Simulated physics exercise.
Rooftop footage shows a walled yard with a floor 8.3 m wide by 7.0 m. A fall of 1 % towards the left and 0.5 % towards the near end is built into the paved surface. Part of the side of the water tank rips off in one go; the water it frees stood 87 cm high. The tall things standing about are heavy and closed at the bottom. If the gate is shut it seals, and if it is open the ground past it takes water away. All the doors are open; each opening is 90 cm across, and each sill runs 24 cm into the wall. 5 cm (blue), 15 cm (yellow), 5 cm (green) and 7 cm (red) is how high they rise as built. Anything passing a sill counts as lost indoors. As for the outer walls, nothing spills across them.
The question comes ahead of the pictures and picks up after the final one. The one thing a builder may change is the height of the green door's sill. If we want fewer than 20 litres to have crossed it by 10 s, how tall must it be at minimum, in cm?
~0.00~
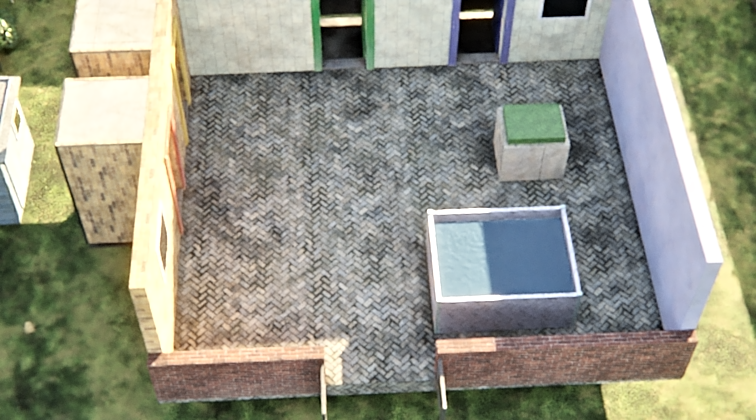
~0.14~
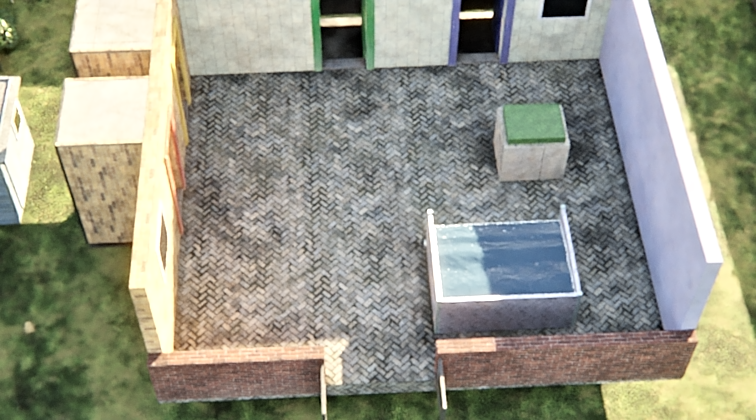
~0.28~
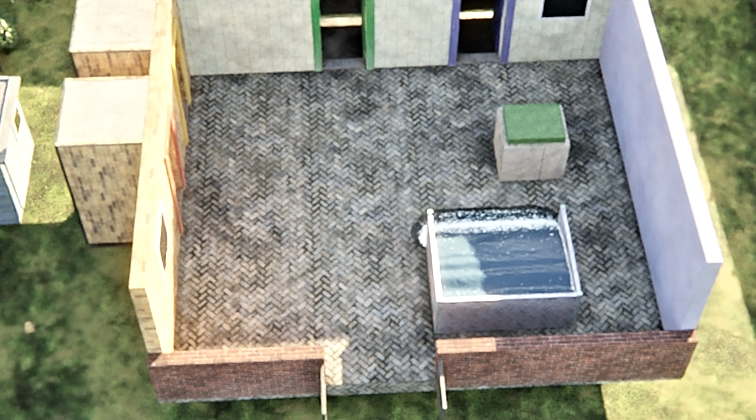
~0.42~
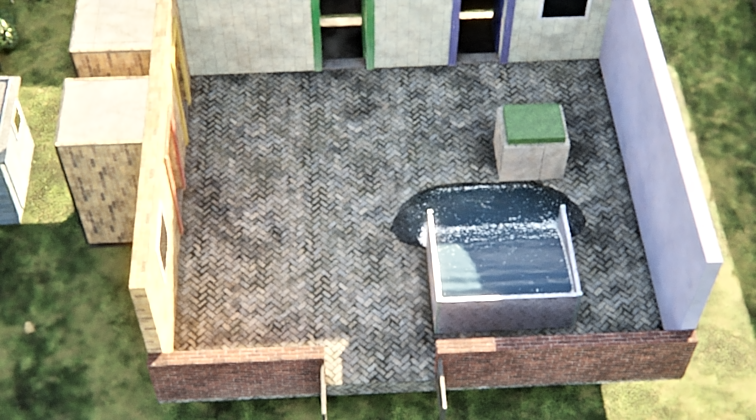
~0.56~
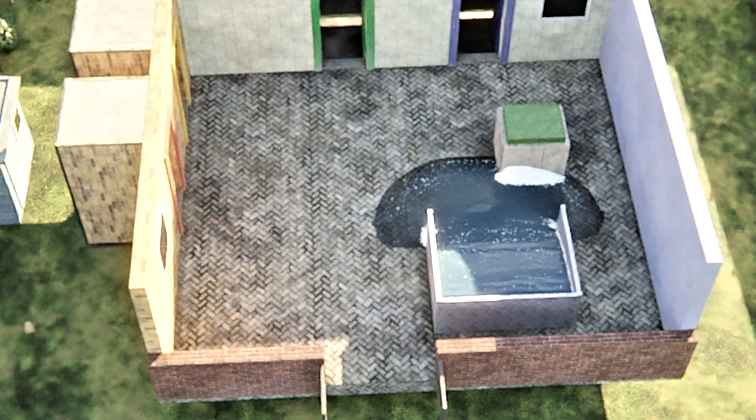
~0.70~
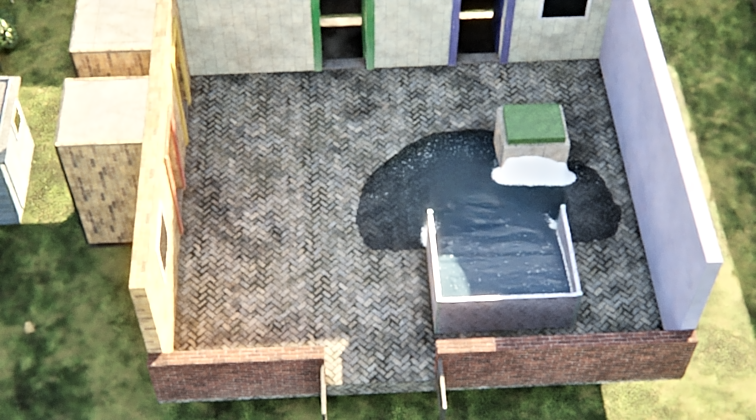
It needs to be roughly 20 cm tall.
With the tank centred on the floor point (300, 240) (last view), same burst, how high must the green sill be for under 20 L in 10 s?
A minimum of about 32 cm.
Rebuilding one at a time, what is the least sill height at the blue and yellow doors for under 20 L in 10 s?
About 24 cm at blue and about 18 cm at yellow.
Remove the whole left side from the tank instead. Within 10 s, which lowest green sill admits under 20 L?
With that break, close to 6.5 cm.
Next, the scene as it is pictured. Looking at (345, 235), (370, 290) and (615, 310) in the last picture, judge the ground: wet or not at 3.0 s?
Status: Clear / clear / submerged.
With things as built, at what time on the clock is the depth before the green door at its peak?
The depth peaks at about 2.4 seconds.
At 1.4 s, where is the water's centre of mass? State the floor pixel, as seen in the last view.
My guess is close to (489, 224).
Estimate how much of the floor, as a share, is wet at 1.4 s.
30 %.
After 1.4 s water covers 30 % of the floor, deepest (50 cm) near (513, 185); it has not reached the green door.
After 3.0 s water covers 55 % of the floor, deepest (26 cm) near (191, 80); 18 cm at the green door, 99 litres in over its 5 cm sill.
After 10.0 s water covers 95 % of the floor, deepest (16 cm) near (173, 370); 4 cm at the green door, 167 litres in over its 5 cm sill.
At the green door as built, the water arrived by 1.6 s and peaked near 21 cm at 2.4 s.
Run again over the same 10 s with other heights there, 31 litres in over 18 cm, 7 litres over 24.5 cm. The limit of 20 litres is kept from about 20 cm up.
